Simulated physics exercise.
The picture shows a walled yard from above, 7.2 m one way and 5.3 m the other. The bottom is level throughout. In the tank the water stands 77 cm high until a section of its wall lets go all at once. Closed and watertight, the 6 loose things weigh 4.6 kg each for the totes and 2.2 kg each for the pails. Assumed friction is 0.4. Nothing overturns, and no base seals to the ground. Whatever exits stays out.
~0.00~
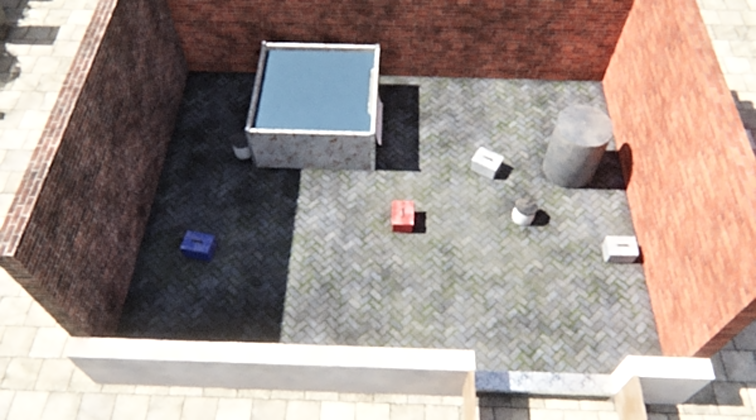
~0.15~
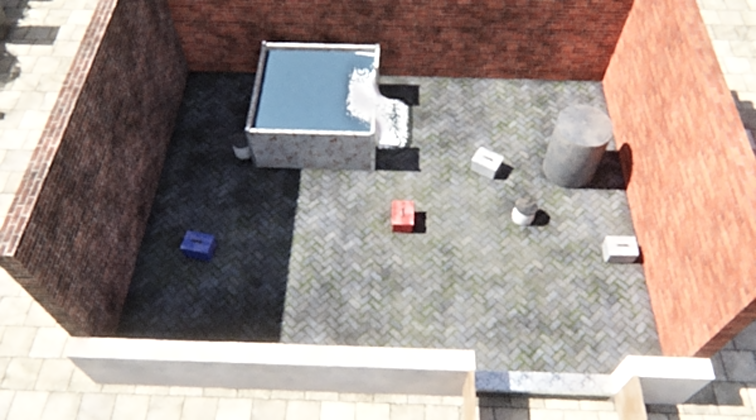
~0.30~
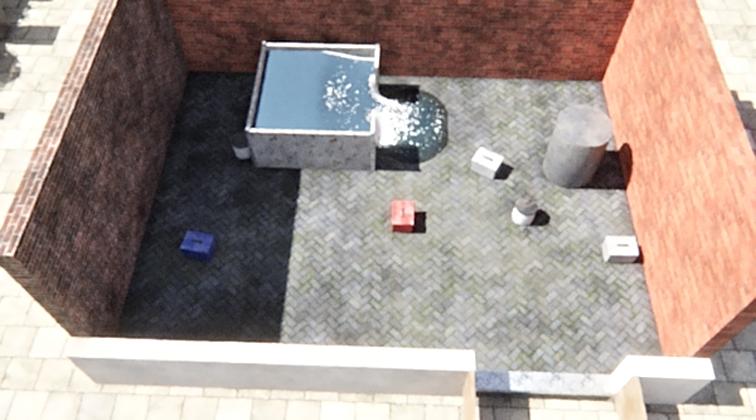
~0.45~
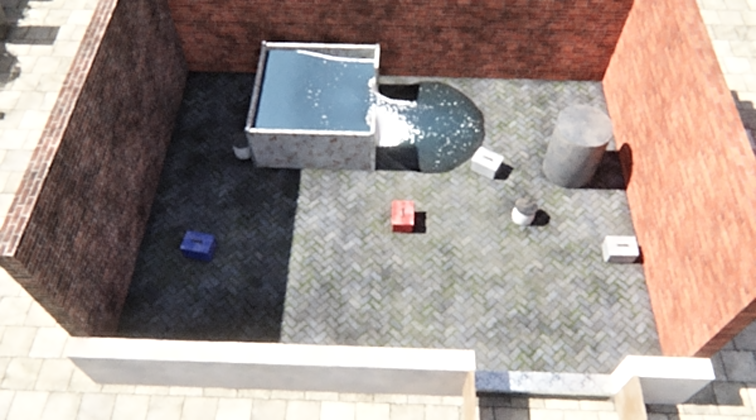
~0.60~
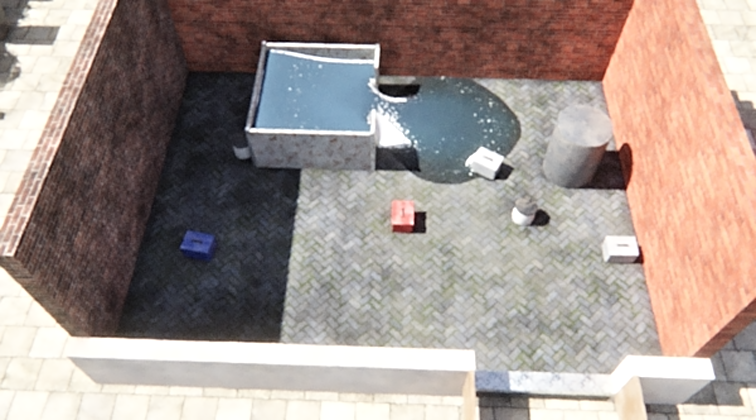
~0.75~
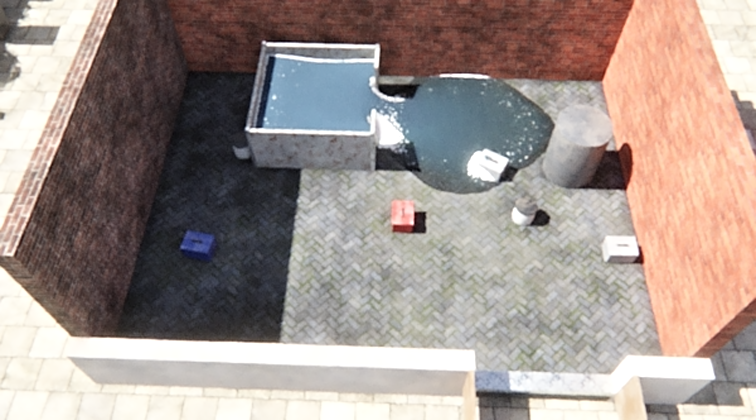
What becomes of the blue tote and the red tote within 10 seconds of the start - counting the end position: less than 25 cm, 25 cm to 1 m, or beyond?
The blue tote does not really move, the red tote does not really move.
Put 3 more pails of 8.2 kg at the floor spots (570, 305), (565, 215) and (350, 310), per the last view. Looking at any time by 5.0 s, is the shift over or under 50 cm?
In sequence: Goes beyond; goes beyond; stays within.
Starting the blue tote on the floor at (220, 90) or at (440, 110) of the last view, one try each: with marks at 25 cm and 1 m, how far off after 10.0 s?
I'd say it does not really move on the first try and it lands far off on the second.
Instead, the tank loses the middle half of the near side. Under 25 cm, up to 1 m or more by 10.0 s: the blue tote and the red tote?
The blue tote would be washed far off and the red tote would move somewhat.
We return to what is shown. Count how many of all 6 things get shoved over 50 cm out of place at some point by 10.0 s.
The answer here is 3.
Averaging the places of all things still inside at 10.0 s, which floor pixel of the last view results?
That lands at roughly (290, 225).
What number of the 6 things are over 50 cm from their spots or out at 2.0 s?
By that time the total stands at 2.
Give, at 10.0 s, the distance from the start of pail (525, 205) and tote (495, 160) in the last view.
In that order: Gone out, 350 cm.
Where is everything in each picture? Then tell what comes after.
In the first frame, the blue tote at (197, 242) rests on the ground; the red tote at (403, 213) rests on the ground; water covers 3.2 m2; 0 of 6 have shifted.
In the second frame, the blue tote at (197, 242), on the bottom; the red tote at (403, 213) rests on the ground; 3.8 m2 under water; 0 of 6 have shifted.
In the third frame, the blue tote at (197, 242), on the bottom; the red tote at (403, 213), on the bottom; 4.7 m2 under water; 0 of 6 have shifted.
In the fourth frame, the blue tote at (197, 242) rests on the ground; the red tote at (403, 213) rests on the ground; water covers 5.8 m2; 0 of 6 have shifted.
In the fifth frame, the blue tote at (197, 242), on the bottom; the red tote at (403, 213), on the bottom; water covers 7.1 m2; 0 of 6 have shifted.
In the sixth frame, the blue tote at (197, 242) rests on the ground; the red tote at (403, 213) rests on the ground; water covers 8.5 m2; 1 of 6 have shifted.
After 2.0 s the blue tote is near (197, 242), 0.0 m from its start, aground; the red tote is near (403, 213), 0.0 m from its start, aground; 0 of 6 are out; 1 afloat.
After 4.5 s the blue tote is near (197, 242), 0.0 m from its start, aground; the red tote is near (403, 213), 0.0 m from its start, aground; 2 of 6 are out; 1 afloat.
After 7.0 s the blue tote is near (197, 242), 0.0 m from its start, aground; the red tote is near (403, 213), 0.0 m from its start, aground; 2 of 6 are out; 0 afloat.
After 10.0 s the blue tote is near (197, 242), 0.0 m from its start, aground; the red tote is near (403, 213), 0.0 m from its start, aground; 2 of 6 are out; 0 afloat.
